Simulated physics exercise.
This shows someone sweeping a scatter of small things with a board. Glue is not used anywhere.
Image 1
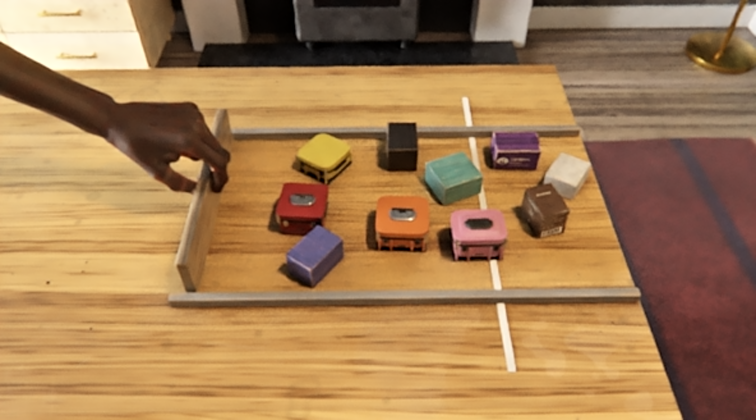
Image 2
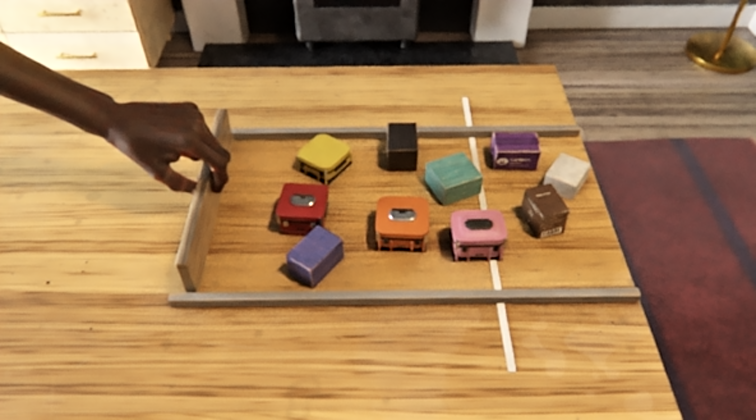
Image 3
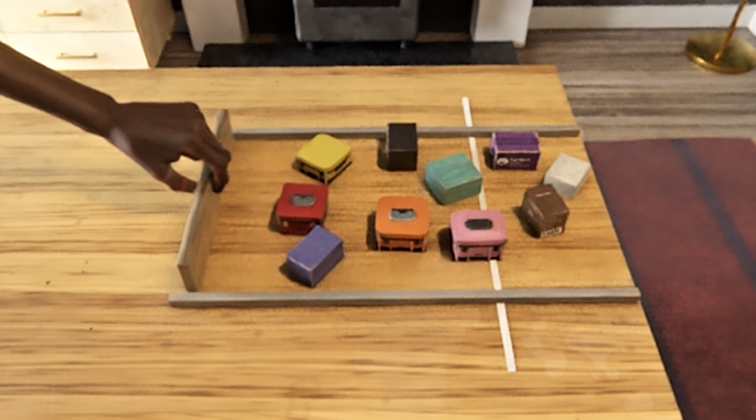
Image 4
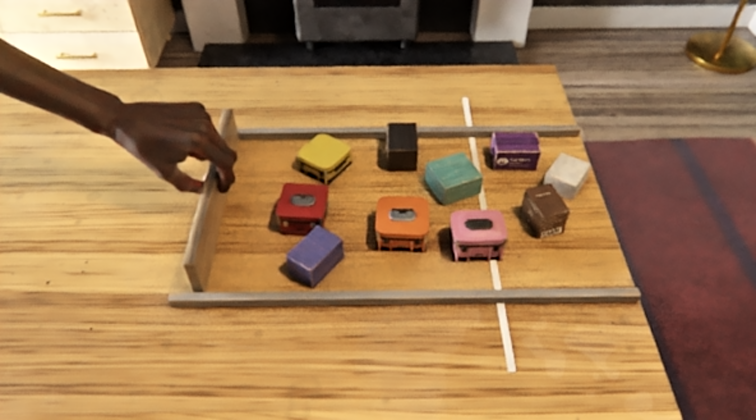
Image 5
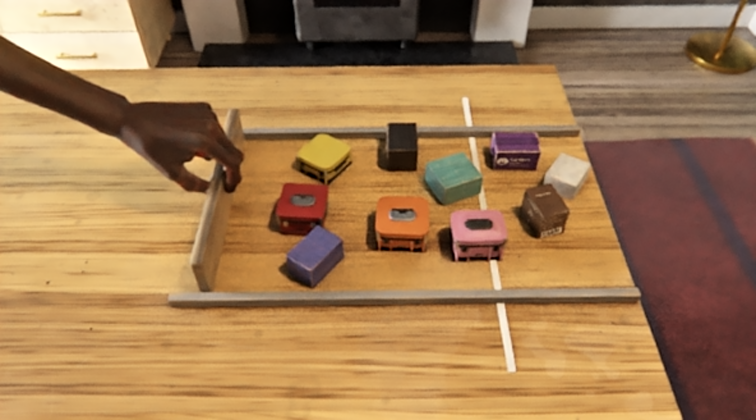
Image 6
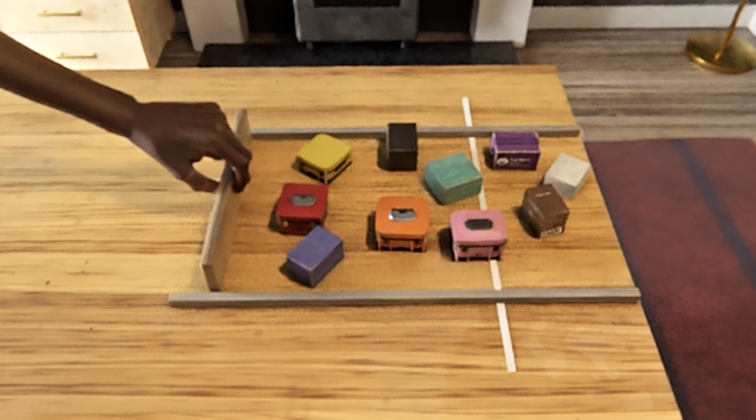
Hand sliding an upright board slightly rightward between two rails on a wooden table, toward scattered colourful boxes and cases that stay still.
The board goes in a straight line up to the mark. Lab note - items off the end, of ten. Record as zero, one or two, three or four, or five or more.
Recorded: Zero.
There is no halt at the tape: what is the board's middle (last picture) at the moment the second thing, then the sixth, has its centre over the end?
The middle sits near (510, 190) at the first moment and near (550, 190) at the second.
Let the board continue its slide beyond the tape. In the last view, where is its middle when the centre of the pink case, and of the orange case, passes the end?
Around (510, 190), then around (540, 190).
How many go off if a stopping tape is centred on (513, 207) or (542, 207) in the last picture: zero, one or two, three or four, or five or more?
Lab note - per position, in order: One or two; either three or four.
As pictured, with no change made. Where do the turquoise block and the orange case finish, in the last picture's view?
One ends up near (531, 176) and the other near (560, 232).
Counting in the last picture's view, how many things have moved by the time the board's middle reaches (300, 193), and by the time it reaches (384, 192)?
In order, the tallies are 3 and 6.
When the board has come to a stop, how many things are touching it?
It's 3.
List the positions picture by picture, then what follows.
In the first frame, white block (567, 176); brown box (544, 211); purple box (515, 151); board (209, 193); tape (484, 207).
In the second frame, brown box (544, 211); pink case (477, 235).
In the third frame, purple box (515, 151); blue block (316, 256).
In the fourth frame, white block (567, 176); yellow case (325, 159).
In the fifth frame, brown box (544, 211); orange case (402, 224).
In the sixth frame, white block (567, 176); brown box (544, 211); purple box (515, 151); board (230, 193); tape (484, 207).
Soon after, none off yet; white block at rest near (567, 176); brown box at rest near (544, 211); purple box at rest near (515, 151).
In the end, the number that fall off is zero.
